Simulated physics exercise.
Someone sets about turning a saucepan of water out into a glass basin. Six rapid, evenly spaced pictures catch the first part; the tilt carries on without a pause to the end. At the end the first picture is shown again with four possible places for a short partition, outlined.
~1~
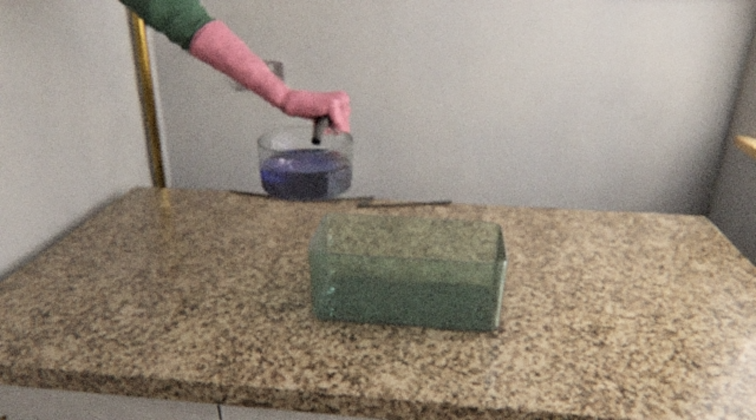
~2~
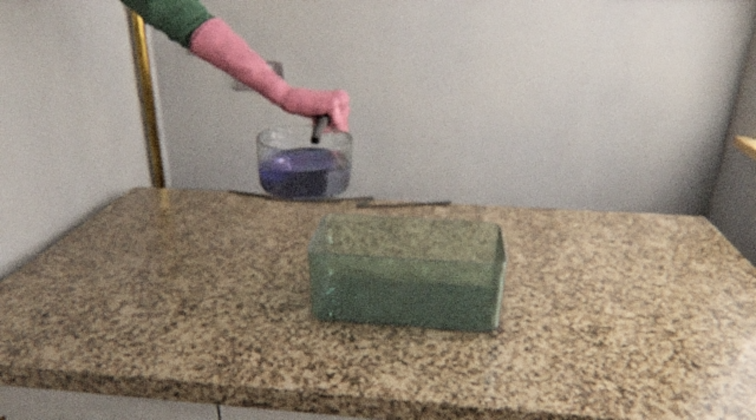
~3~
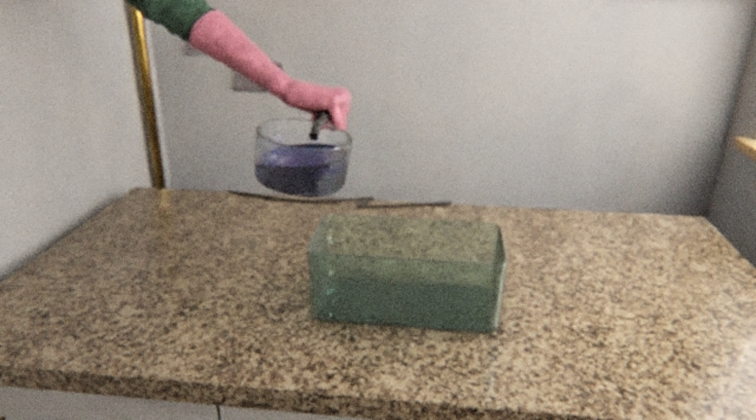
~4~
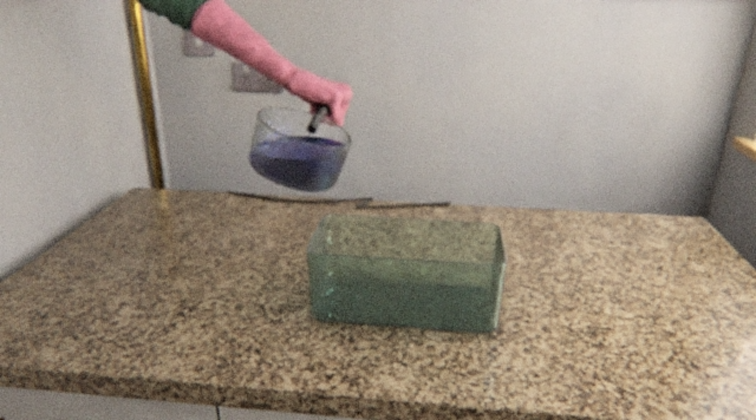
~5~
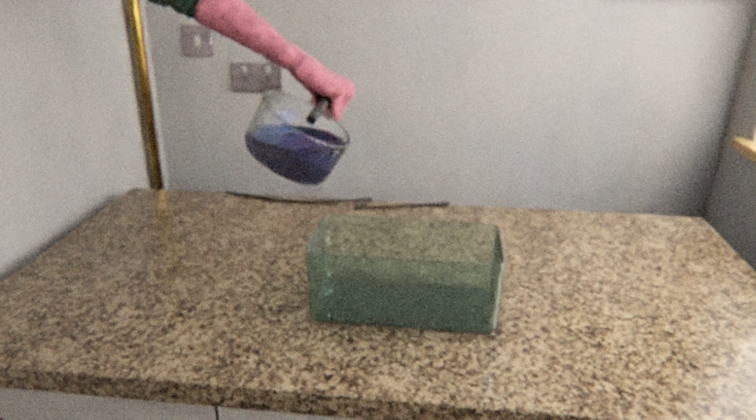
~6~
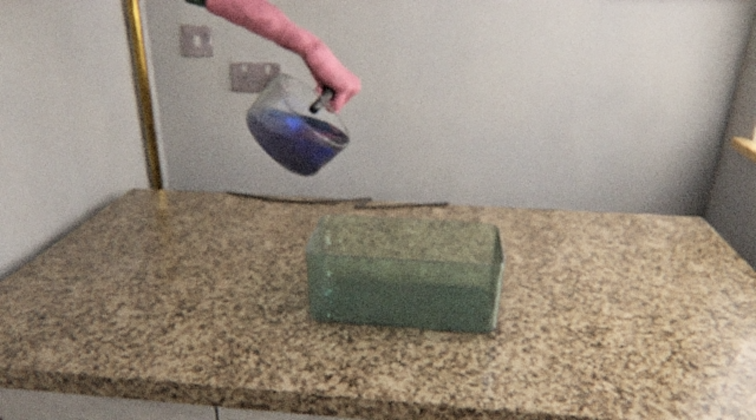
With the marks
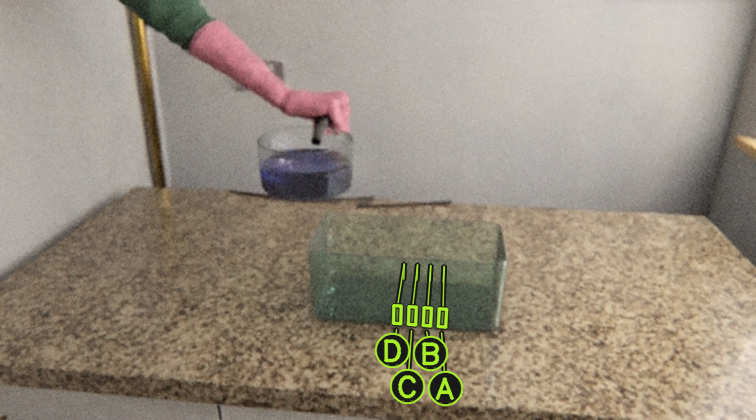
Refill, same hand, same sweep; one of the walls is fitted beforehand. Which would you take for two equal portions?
B.
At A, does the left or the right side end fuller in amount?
The left one.
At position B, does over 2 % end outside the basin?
Yes, it does.
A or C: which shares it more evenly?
That is position C.
On the marked copy, A at (441, 332); B at (426, 331); C at (411, 330); D at (396, 329).
With A, about 71 % ends left of the wall and 19 % right of it; 9 % is lost outside.
With B, about 50 % ends left of the wall and 43 % right of it; 7 % is lost outside.
With C, about 34 % ends left of the wall and 59 % right of it; 8 % is lost outside.
With D, about 25 % ends left of the wall and 66 % right of it; 8 % is lost outside.
